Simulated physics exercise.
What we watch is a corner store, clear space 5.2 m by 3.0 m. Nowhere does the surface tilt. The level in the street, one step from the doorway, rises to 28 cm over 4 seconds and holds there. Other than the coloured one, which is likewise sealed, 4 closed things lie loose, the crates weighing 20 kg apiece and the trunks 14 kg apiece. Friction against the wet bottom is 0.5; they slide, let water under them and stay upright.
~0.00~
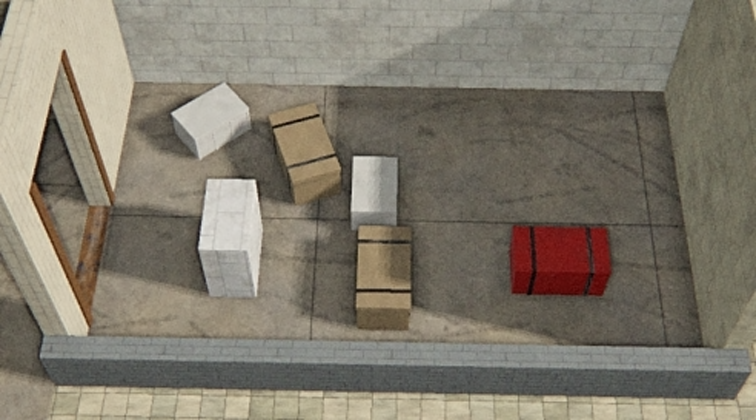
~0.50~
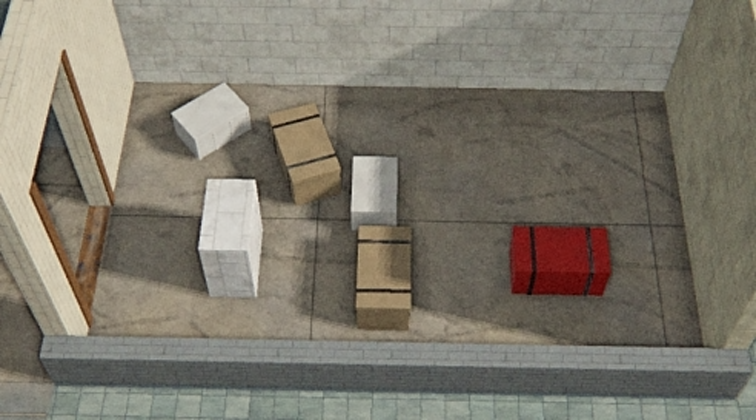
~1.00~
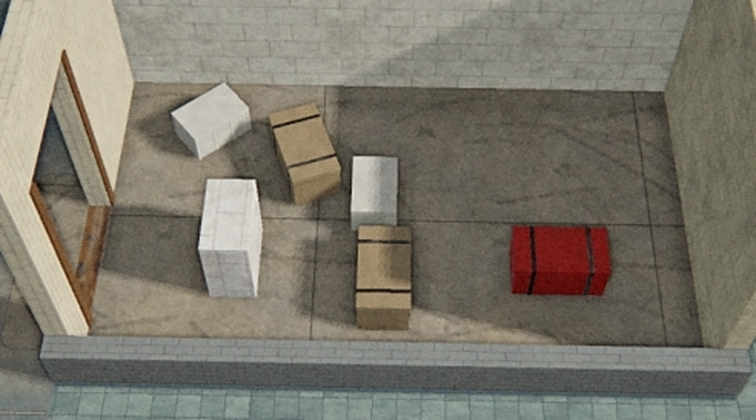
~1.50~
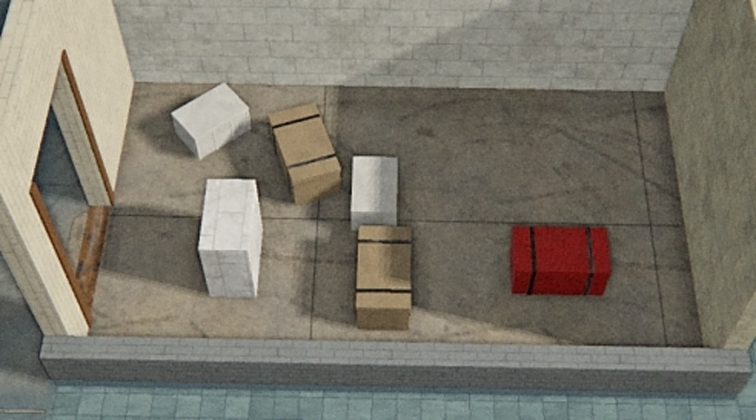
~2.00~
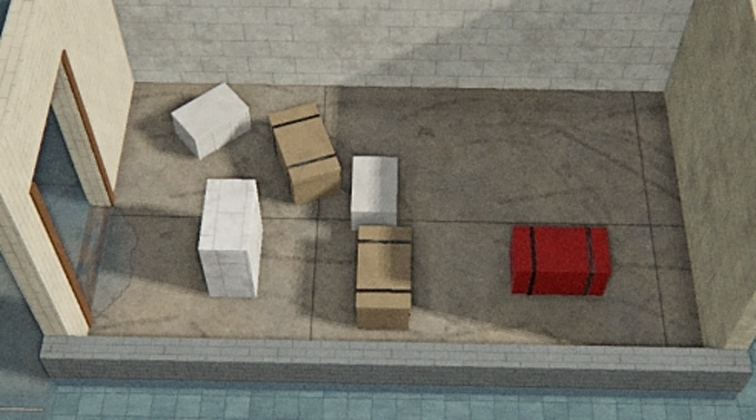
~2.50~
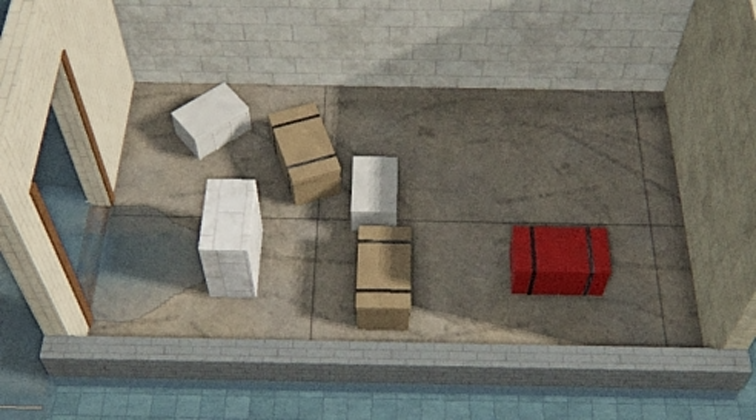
Bluish water spreads over the paving outside the front wall, then slips through the open doorway on the left and creeps a short way across the floor inside. The small walled room is seen from above by a still camera. A red trunk with dark straps at right, two strapped tan boxes and three white or pale grey blocks at left and centre all stay put.
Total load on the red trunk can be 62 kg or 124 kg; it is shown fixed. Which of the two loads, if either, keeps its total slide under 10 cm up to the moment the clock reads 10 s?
I'd say it gets by with the lighter one.
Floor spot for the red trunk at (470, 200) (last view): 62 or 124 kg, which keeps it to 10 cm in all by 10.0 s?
The answer: Either weight will do.
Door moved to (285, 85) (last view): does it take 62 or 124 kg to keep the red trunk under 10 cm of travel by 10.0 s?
Short version: The light mass is sufficient.
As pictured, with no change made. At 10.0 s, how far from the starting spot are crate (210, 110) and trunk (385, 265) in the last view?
Net displacement, in order: 40 cm; 250 cm.
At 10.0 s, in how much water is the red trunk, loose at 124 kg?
Something like 11 centimetres.
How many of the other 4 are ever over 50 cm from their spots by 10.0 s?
By my tally, 3.
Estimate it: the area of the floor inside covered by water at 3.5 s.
Close to 3.0 m2, I'd say.
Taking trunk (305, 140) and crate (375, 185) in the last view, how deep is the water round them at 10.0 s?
First about 15 cm, second about 7 cm.
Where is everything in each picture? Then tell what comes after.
In the first frame, the red trunk at (562, 249), on the bottom; 0.0 m2 under water; 0 of 5 have shifted.
In the second frame, the red trunk at (562, 249) rests on the ground; 0.0 m2 under water; 0 of 5 have shifted.
In the third frame, the red trunk at (562, 249), on the bottom; water covers 0.0 m2; 0 of 5 have shifted.
In the fourth frame, the red trunk at (562, 249) rests on the ground; water covers 0.0 m2; 0 of 5 have shifted.
In the fifth frame, the red trunk at (562, 249) rests on the ground; 0.2 m2 under water; 0 of 5 have shifted.
In the sixth frame, the red trunk at (562, 249), on the bottom; water covers 0.8 m2; 0 of 5 have shifted.
After 3.5 s the red trunk would be 0 cm from its start with 62 kg and 0 cm from its start with 124 kg; 0 cm of water round it then.
After 4.5 s the red trunk would be 0 cm from its start with 62 kg and 0 cm from its start with 124 kg; 0 cm of water round it then.
After 7.0 s the red trunk would be 0 cm from its start with 62 kg and 0 cm from its start with 124 kg; 4 cm of water round it then.
After 10.0 s the red trunk would be 0 cm from its start with 62 kg and 0 cm from its start with 124 kg; 11 cm of water round it then.
